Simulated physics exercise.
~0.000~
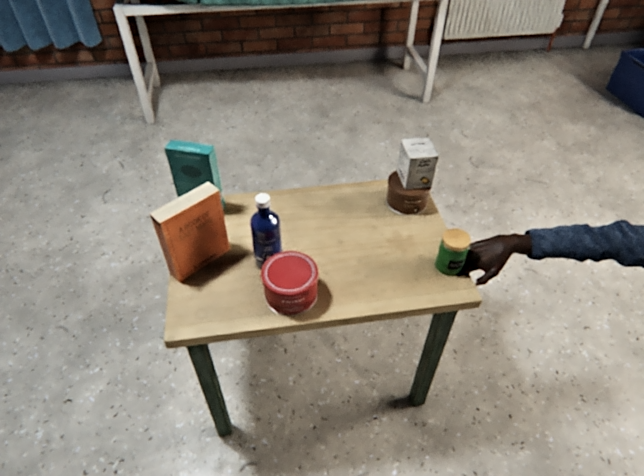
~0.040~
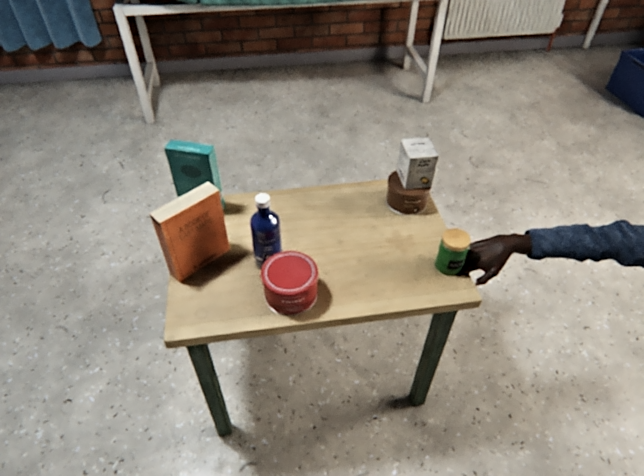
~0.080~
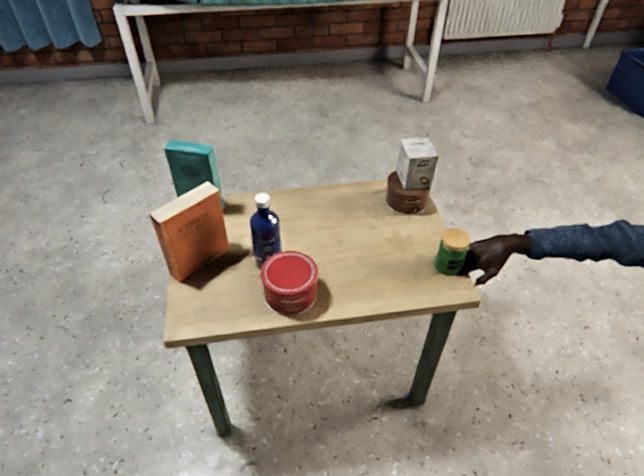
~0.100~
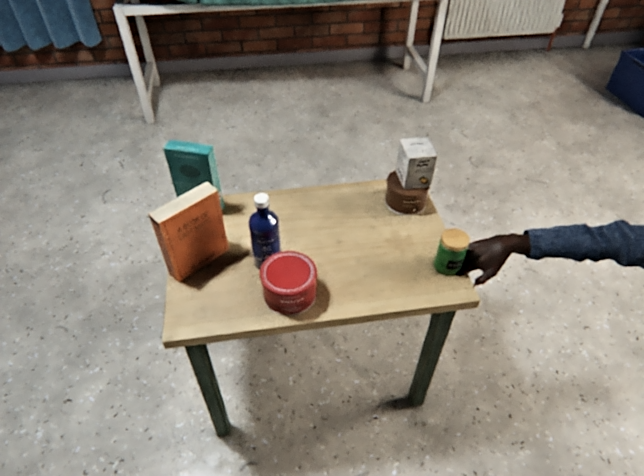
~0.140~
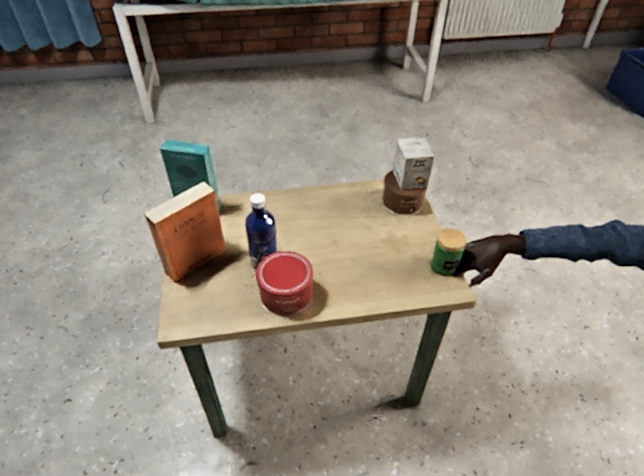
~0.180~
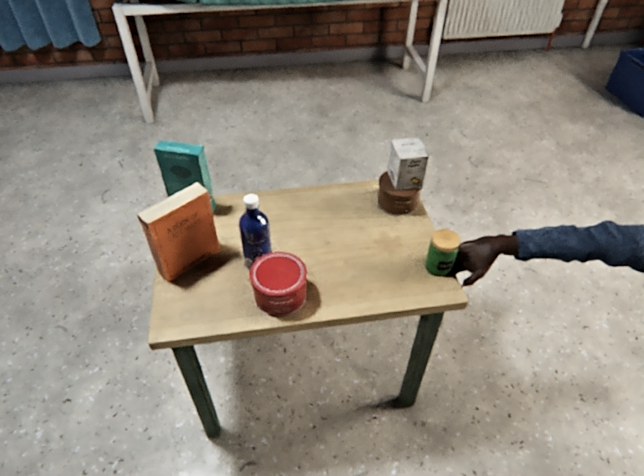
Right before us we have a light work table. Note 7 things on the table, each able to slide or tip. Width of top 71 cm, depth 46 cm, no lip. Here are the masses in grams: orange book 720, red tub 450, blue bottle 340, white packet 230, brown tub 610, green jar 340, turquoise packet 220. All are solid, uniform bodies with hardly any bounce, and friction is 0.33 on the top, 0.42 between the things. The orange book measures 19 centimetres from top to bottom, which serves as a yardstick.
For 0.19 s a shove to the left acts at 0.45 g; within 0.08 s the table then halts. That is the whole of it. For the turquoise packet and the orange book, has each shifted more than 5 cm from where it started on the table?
Result: The turquoise packet is going to sit tight, the orange book is going to sit tight.
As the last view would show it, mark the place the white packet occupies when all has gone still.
(366, 168), roughly.
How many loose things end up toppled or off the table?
0.
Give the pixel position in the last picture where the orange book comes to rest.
It comes to rest near (133, 239).
Around 0.28 s, table shifted 10 cm; orange book shifted 2 cm near (158, 236); turquoise packet shifted 2 cm near (165, 181); blue bottle shifted 2 cm.
Around 0.38 s, table shifted 11 cm.
Around 0.48 s, table shifted 11 cm; orange book shifted 2 cm near (133, 239); turquoise packet shifted 2 cm near (143, 184); white packet shifted 2 cm.
Finally (1.0 s), all 7 still in place (within 5 cm). In the last view, turquoise packet near (143, 184), orange book near (133, 239).
